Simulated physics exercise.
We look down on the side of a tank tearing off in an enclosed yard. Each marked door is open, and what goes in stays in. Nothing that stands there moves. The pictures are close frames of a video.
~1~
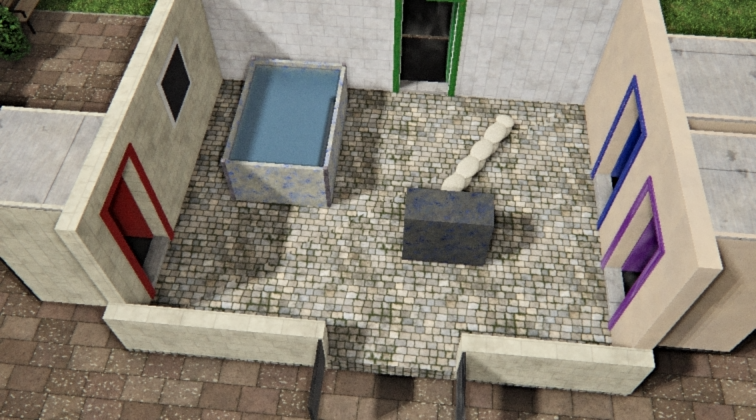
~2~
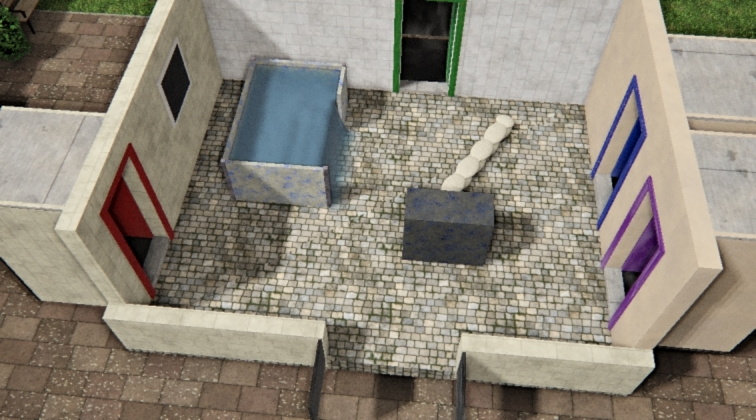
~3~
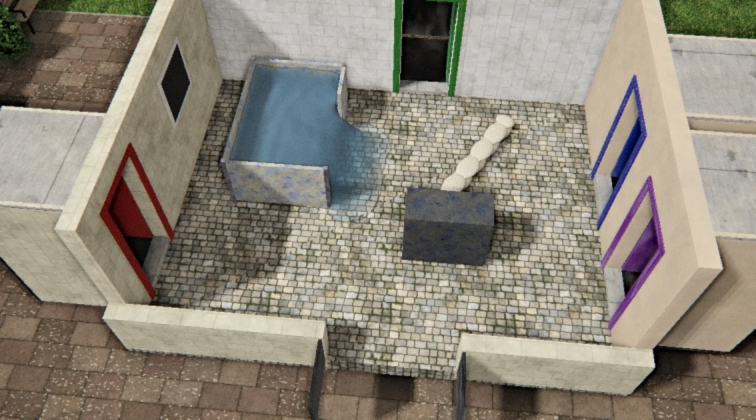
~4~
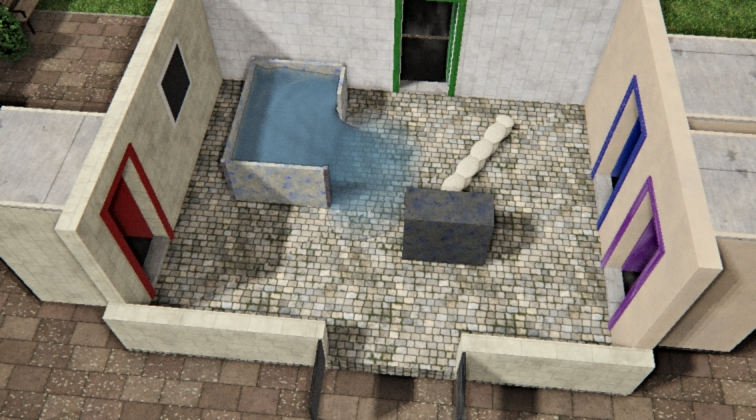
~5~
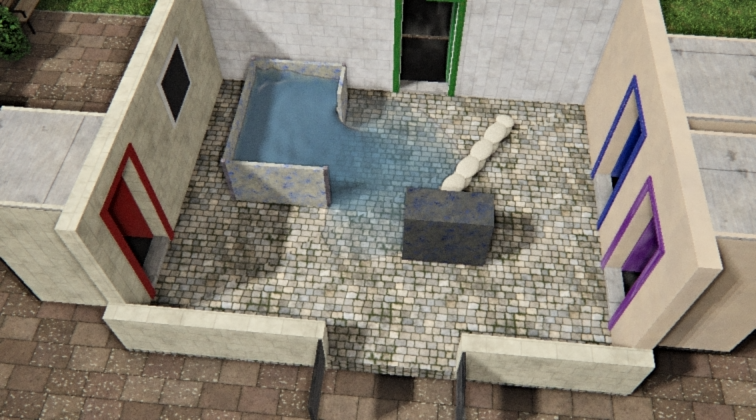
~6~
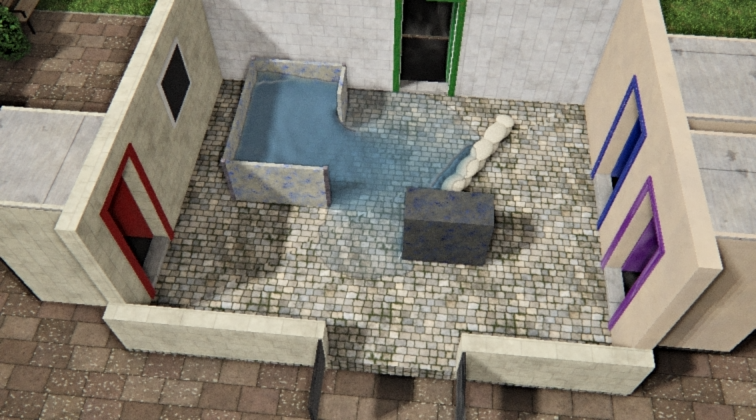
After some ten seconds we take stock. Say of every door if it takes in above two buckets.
One by one: The red door stays under that; the blue door takes more than that; the green door takes more than that; the purple door takes more than that.
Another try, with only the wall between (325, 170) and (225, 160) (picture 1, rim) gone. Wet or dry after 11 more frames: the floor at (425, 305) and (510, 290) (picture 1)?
One after the other: Flooded, dry.
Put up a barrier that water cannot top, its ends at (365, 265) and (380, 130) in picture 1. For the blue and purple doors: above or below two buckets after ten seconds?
My reading: The blue door is under; the purple door keeps below it.
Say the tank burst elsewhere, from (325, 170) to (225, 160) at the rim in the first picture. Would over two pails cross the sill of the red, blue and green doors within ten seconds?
One by one: The red door is over; the blue door lets less in; the green door stays under.
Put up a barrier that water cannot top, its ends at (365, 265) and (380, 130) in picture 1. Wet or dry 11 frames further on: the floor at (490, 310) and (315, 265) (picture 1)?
In turn: Clear, wet.
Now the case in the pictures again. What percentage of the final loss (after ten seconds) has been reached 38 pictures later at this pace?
I make it 65 per cent.
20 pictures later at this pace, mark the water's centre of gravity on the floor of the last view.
Close to (443, 173).
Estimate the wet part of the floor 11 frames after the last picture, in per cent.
Some 55 per cent.
A moment on, water covers 45 % of the floor; the red door not reached, the blue door not reached, the green door under two buckets in, the purple door not reached.
Next, water covers 55 % of the floor; the red door not reached, the blue door under two buckets in, the green door under two buckets in, the purple door under two buckets in.
Then, water covers 60 % of the floor; the red door not reached, the blue door over two buckets in, the green door under two buckets in, the purple door under two buckets in.
Later, water covers 85 % of the floor; the red door not reached, the blue door over two buckets in, the green door over two buckets in, the purple door under two buckets in.
In the end, water covers 95 % of the floor; the red door under two buckets in, the blue door over two buckets in, the green door far over two buckets in, the purple door over two buckets in.
